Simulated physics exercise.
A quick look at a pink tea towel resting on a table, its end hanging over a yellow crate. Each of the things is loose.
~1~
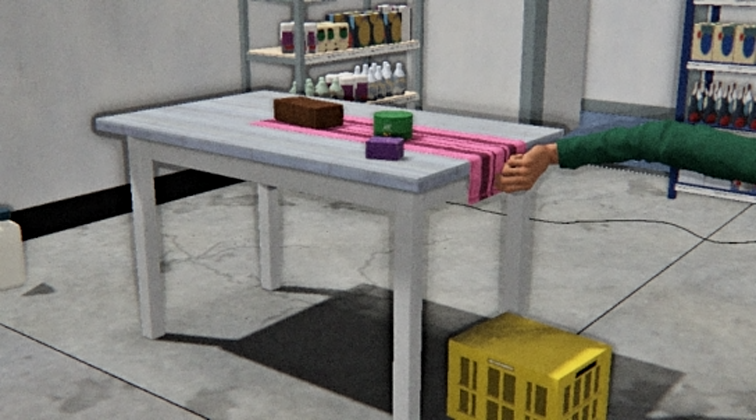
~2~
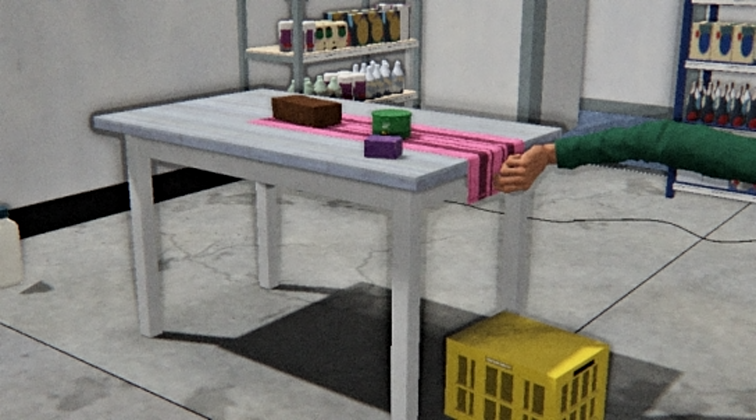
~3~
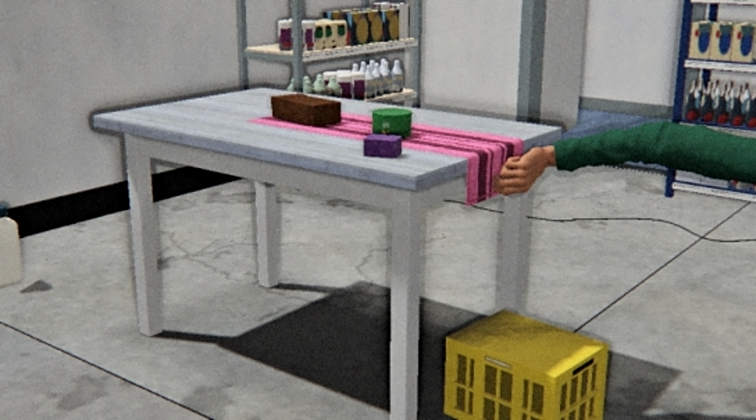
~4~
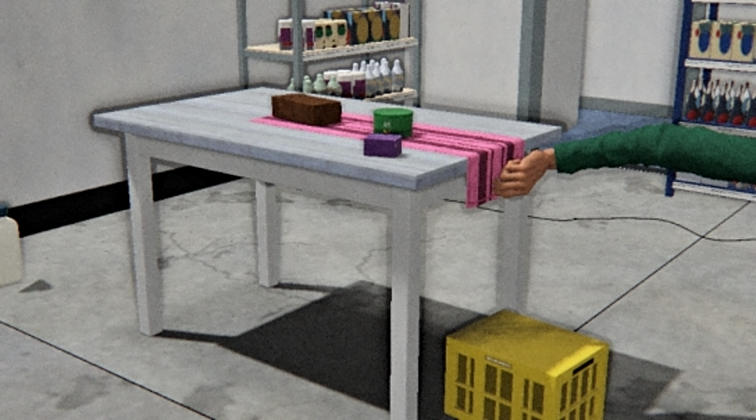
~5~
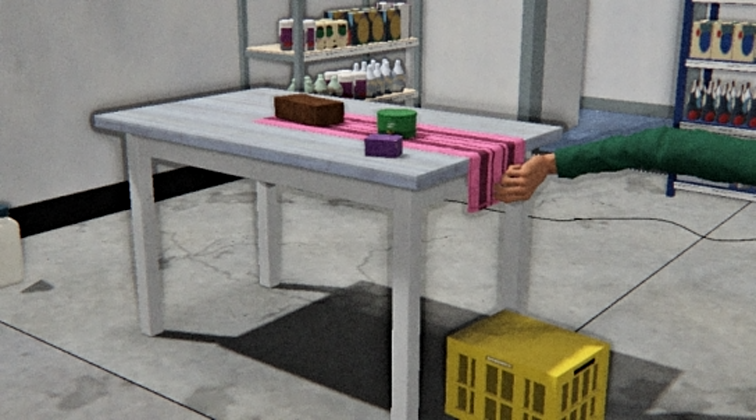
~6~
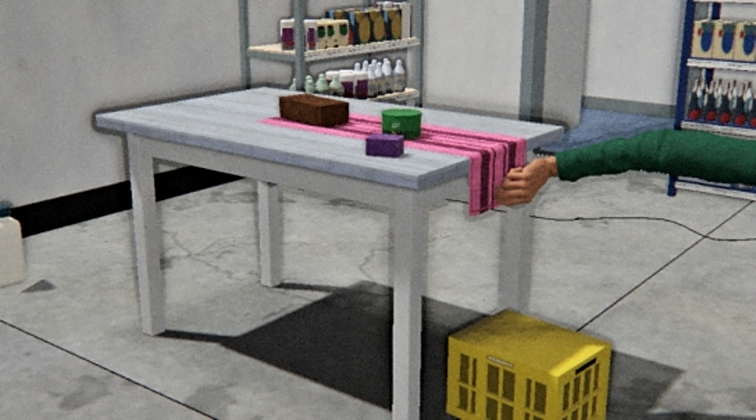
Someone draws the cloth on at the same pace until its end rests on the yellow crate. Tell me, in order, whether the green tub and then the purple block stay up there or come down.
First to last, the green tub comes down, the purple block stays up there.
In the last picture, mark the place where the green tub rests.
About (519, 306).
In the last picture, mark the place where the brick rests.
(414, 124), about.
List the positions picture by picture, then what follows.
The first picture shows tea towel end (469, 205); green tub (393, 114); purple block (385, 140); brick (308, 101); top of the crate (536, 356).
The second picture shows tea towel end (468, 205), far hem (246, 122); purple block (383, 138); purple block stands beside the cloth.
The third picture shows tea towel end (466, 205); green tub (392, 111).
The fourth picture shows tea towel end (466, 207), far hem (248, 121); purple block (383, 137).
The fifth picture shows tea towel end (468, 212); green tub (397, 112).
The sixth picture shows tea towel end (469, 216), far hem (255, 122); green tub (402, 112); purple block (385, 137); top of the crate (535, 353).
Then, 0.44 s after the last picture, hem going down; tub carried along near (423, 127); block unmoved.
Then, 1.18 s after the last picture, hem going down; tub carried along near (460, 132); block unmoved.
Then, 1.94 s after the last picture, hem going down; tub over the edge; block unmoved.
At rest, hem on the crate; tub down below near (519, 305); block unmoved. The green tub falls off and the purple block remains up there.
